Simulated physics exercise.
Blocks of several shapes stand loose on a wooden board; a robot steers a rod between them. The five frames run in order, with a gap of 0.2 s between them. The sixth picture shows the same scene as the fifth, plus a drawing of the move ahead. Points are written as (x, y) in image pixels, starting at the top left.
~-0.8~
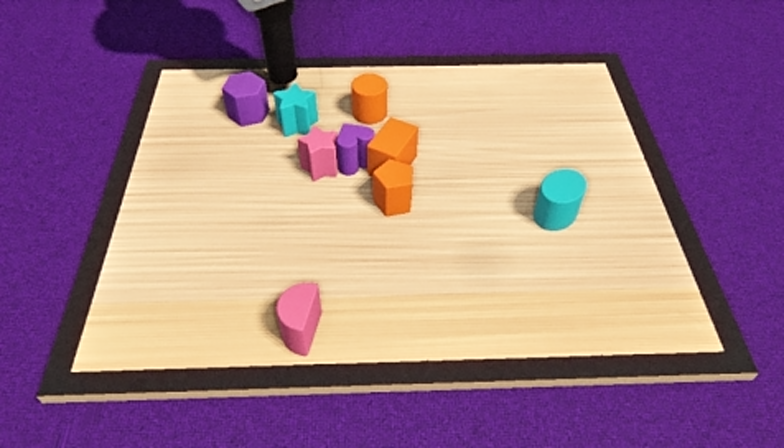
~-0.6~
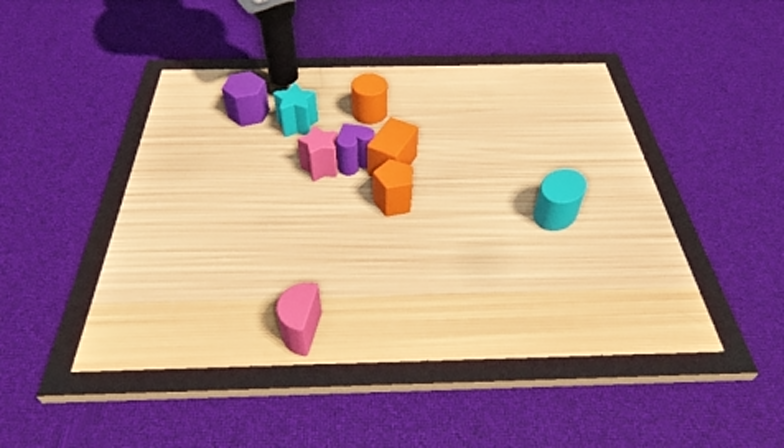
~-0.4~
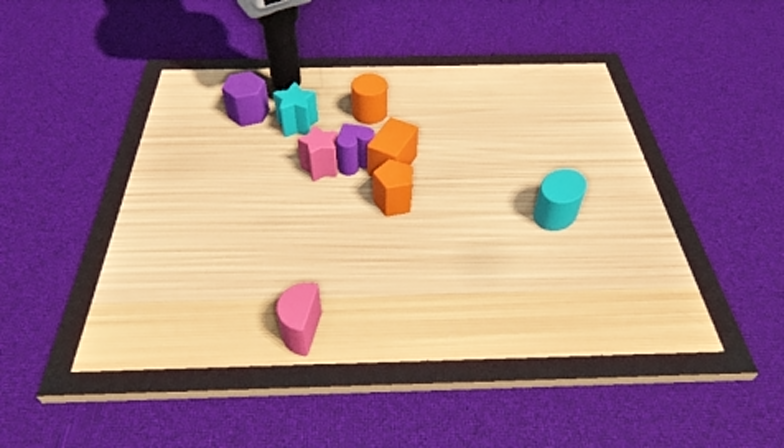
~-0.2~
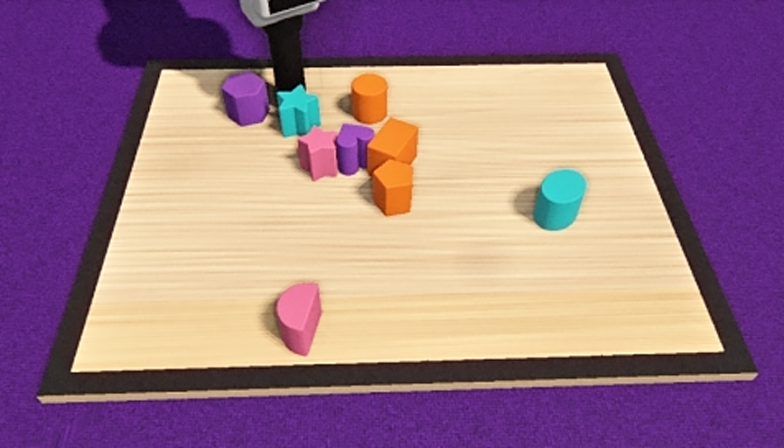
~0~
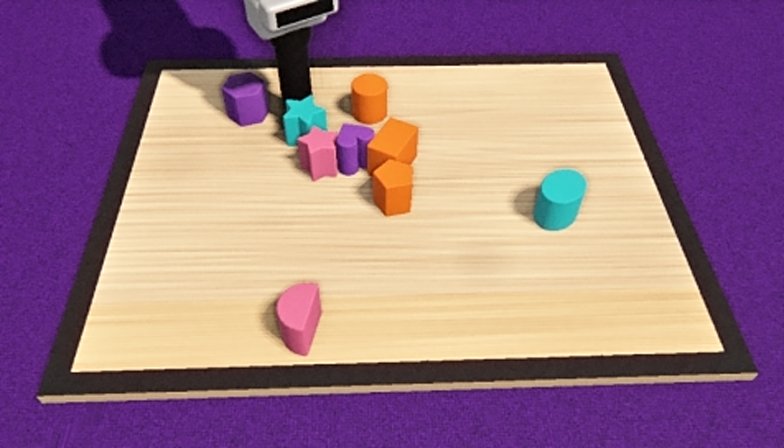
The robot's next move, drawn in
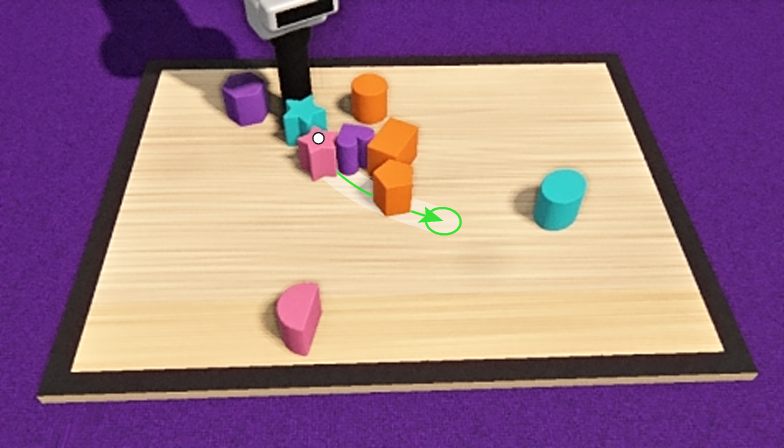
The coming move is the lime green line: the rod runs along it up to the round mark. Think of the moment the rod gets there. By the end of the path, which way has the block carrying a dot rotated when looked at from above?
From the top, the block rotates counterclockwise.
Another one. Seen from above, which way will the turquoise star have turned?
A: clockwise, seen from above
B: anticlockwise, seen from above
A: Clockwise, seen from above.
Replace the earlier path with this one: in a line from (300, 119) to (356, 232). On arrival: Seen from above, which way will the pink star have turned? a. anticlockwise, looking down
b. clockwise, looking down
Correct choice: A.
The drawn path runs from (300, 119) via (325, 160) and (375, 197), ending at (443, 221); the dot is on the pink star.
On the path given first. One third of the way, rod at (325, 145); turquoise star at (305, 151), turned 50° clockwise; pink star at (330, 170), turned 65° anticlockwise.
Two thirds of the way, rod at (375, 182); turquoise star at (306, 156), turned 80° clockwise; pink star at (333, 179), turned 60° anticlockwise; purple heart-shaped block at (402, 154), turned 50° anticlockwise; orange oblong block at (430, 137), turned 50° anticlockwise; orange pentagonal block at (416, 182), turned 45° clockwise.
At the end, rod at (445, 206); turquoise star at (306, 156), turned 80° clockwise; pink star at (333, 179), turned 60° anticlockwise; purple heart-shaped block at (412, 156), turned 85° anticlockwise; orange oblong block at (432, 135), turned 50° anticlockwise; orange pentagonal block at (480, 205), turned 60° clockwise.
